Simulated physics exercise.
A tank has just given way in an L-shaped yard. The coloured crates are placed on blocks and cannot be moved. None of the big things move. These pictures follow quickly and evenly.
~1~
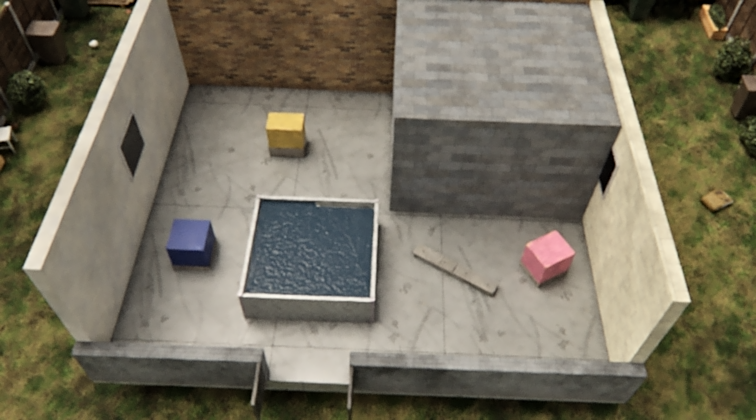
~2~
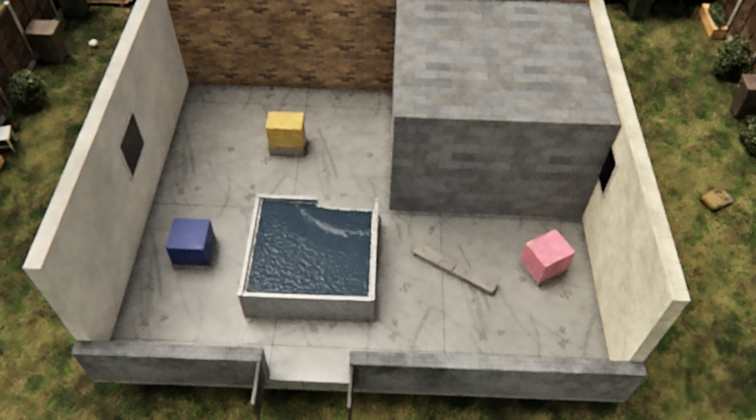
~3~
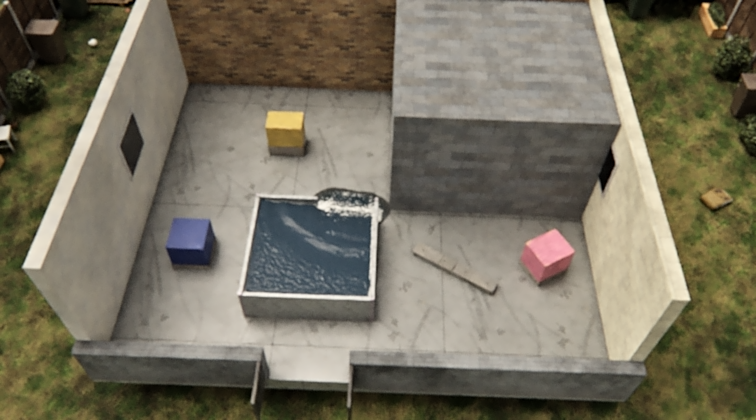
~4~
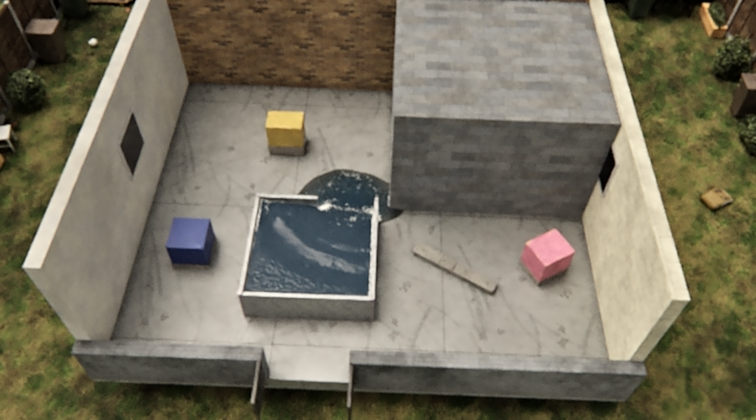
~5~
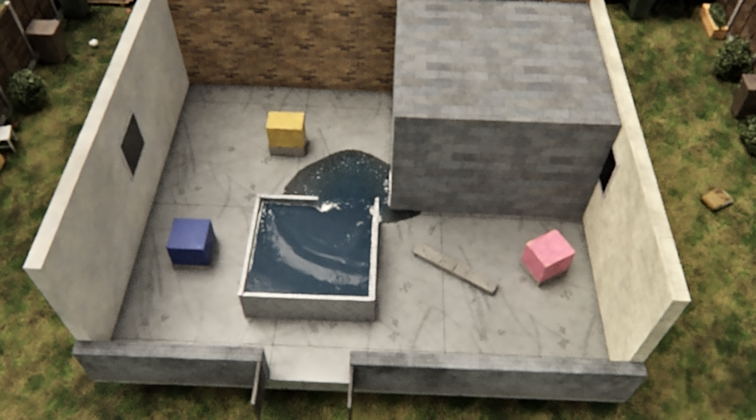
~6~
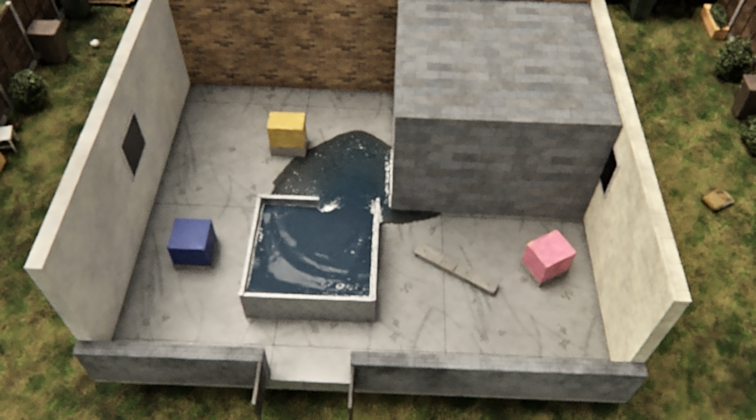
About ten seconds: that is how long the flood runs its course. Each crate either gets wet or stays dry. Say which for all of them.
The pink crate stays dry; the yellow crate stays dry; the blue crate gets wet.
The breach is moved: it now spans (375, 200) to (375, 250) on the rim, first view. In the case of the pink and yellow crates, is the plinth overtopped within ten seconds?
Then: The pink crate ends up wet; the yellow crate stays dry.
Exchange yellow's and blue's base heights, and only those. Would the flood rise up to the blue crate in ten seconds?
Outcome, blue crate: Not reached.
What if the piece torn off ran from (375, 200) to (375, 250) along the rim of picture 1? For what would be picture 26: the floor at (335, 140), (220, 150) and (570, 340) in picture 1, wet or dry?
One by one, they turn out not soaked, not soaked and drenched.
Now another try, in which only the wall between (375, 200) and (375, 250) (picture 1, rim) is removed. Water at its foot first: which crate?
The pink crate.
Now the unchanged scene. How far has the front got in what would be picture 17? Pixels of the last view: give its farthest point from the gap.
Farthest reach: (251, 90).
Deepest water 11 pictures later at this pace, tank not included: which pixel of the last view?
Approximate pixel: (382, 96).
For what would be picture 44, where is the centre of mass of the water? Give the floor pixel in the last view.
Somewhere around (289, 178) in the last view.
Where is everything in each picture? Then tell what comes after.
The first frame shows the tank at (313, 248) is whole and still.
In the second frame, the front is at a hidden place, out from the gap on the tank's far side.
In the third frame, water pours out on the tank's far side and has run to (324, 193).
In the fourth frame, the front is at (335, 173), out from the gap on the tank's far side.
In the fifth frame, the front is at (346, 153), out from the gap on the tank's far side.
In the sixth frame, water pours out on the tank's far side and has run to (362, 134).
A moment on, water covers 20 % of the floor; the pink crate not reached, the yellow crate water round its plinth, the blue crate not reached.
Next, water covers 25 % of the floor; the pink crate not reached, the yellow crate water round its plinth, the blue crate not reached.
Then, water covers 35 % of the floor; the pink crate water round its plinth, the yellow crate water round its plinth, the blue crate not reached.
Later, water covers 50 % of the floor; the pink crate water round its plinth, the yellow crate water round its plinth, the blue crate water round its plinth.
In the end, water covers 75 % of the floor; the pink crate stayed above the water, the yellow crate stayed above the water, the blue crate was topped.
